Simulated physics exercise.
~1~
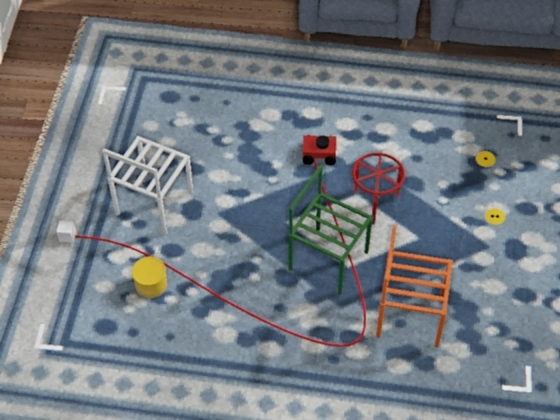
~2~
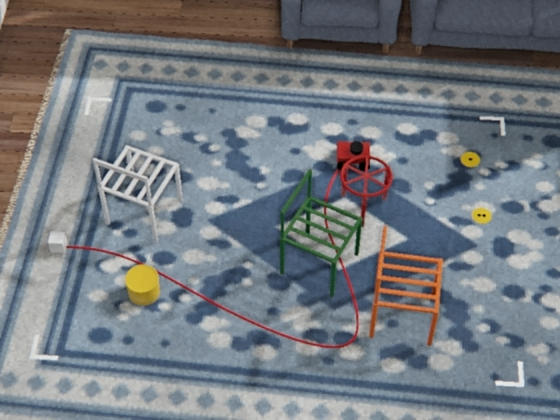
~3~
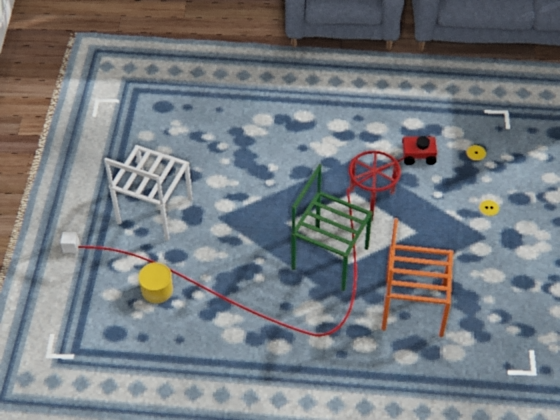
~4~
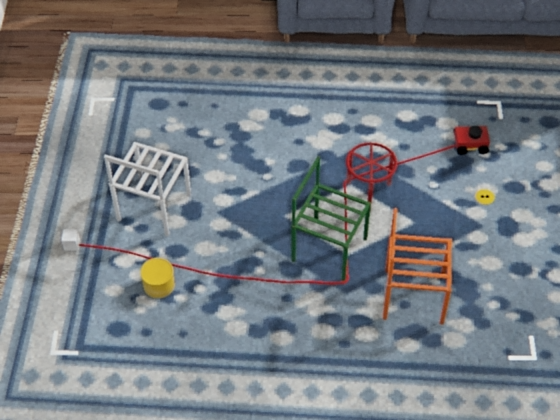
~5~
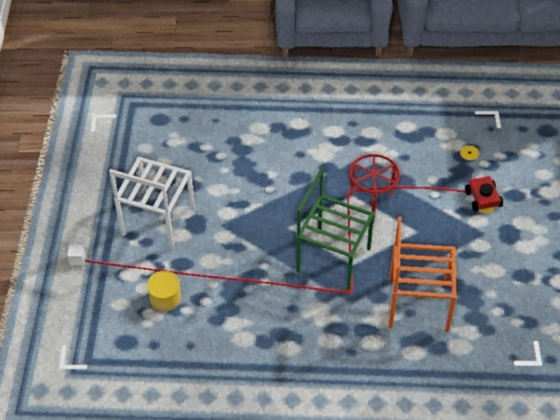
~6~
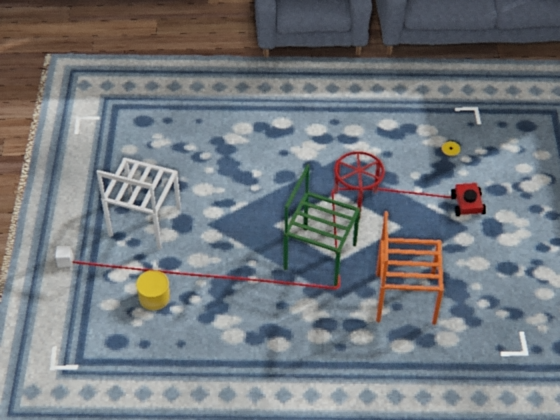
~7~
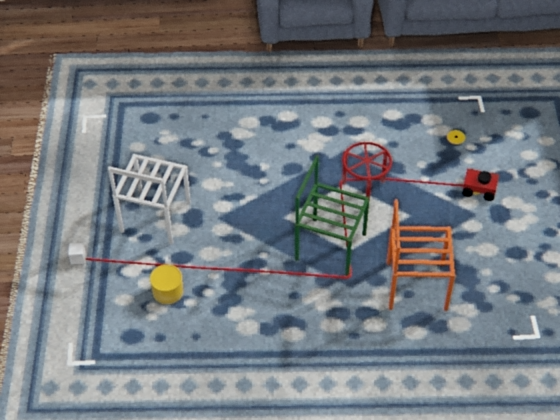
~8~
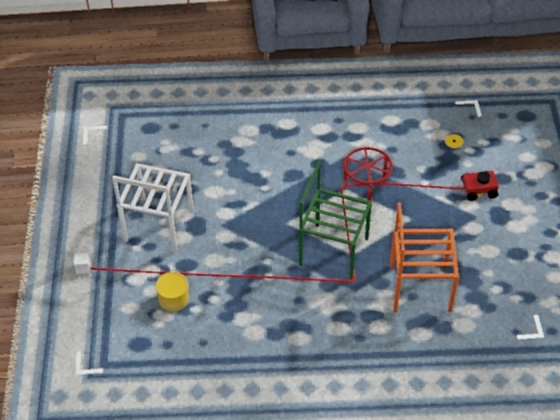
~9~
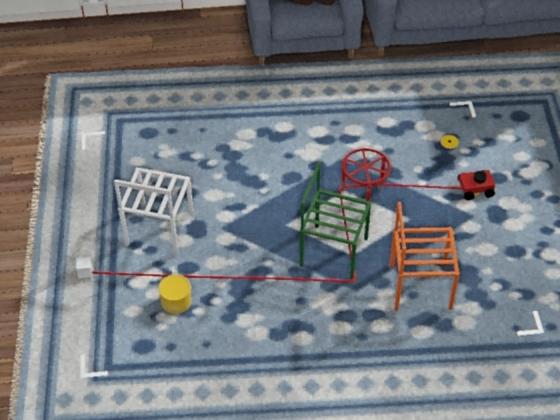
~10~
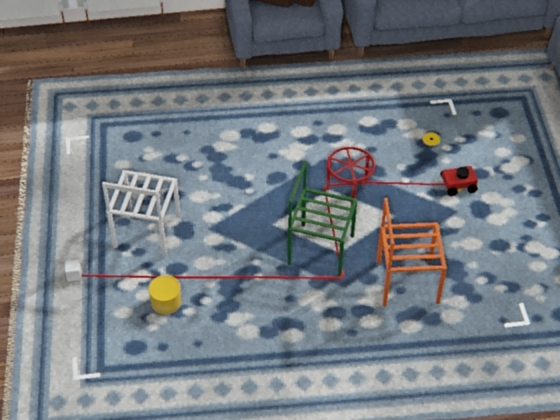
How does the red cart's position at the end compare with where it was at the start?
At the start the cart is beside the round red stool near the upper middle of the rug. At the end it stands well to the right of the stool, near the right side of the rug and just below the yellow disc that is still visible.
A small red cart trailing a thin red lead stands beside a round red stool on a blue patterned living-room rug, seen from above at a slant. The lead curves loosely from a white block at the left, past a white chair and yellow bin, to the green and orange chairs. The cart rolls right behind the stool to the upper yellow disc, drawing in the slack. It then turns toward the viewer and reaches the lower disc. It stops there with the lead stretched in straight stretches, the block and furniture still in place.
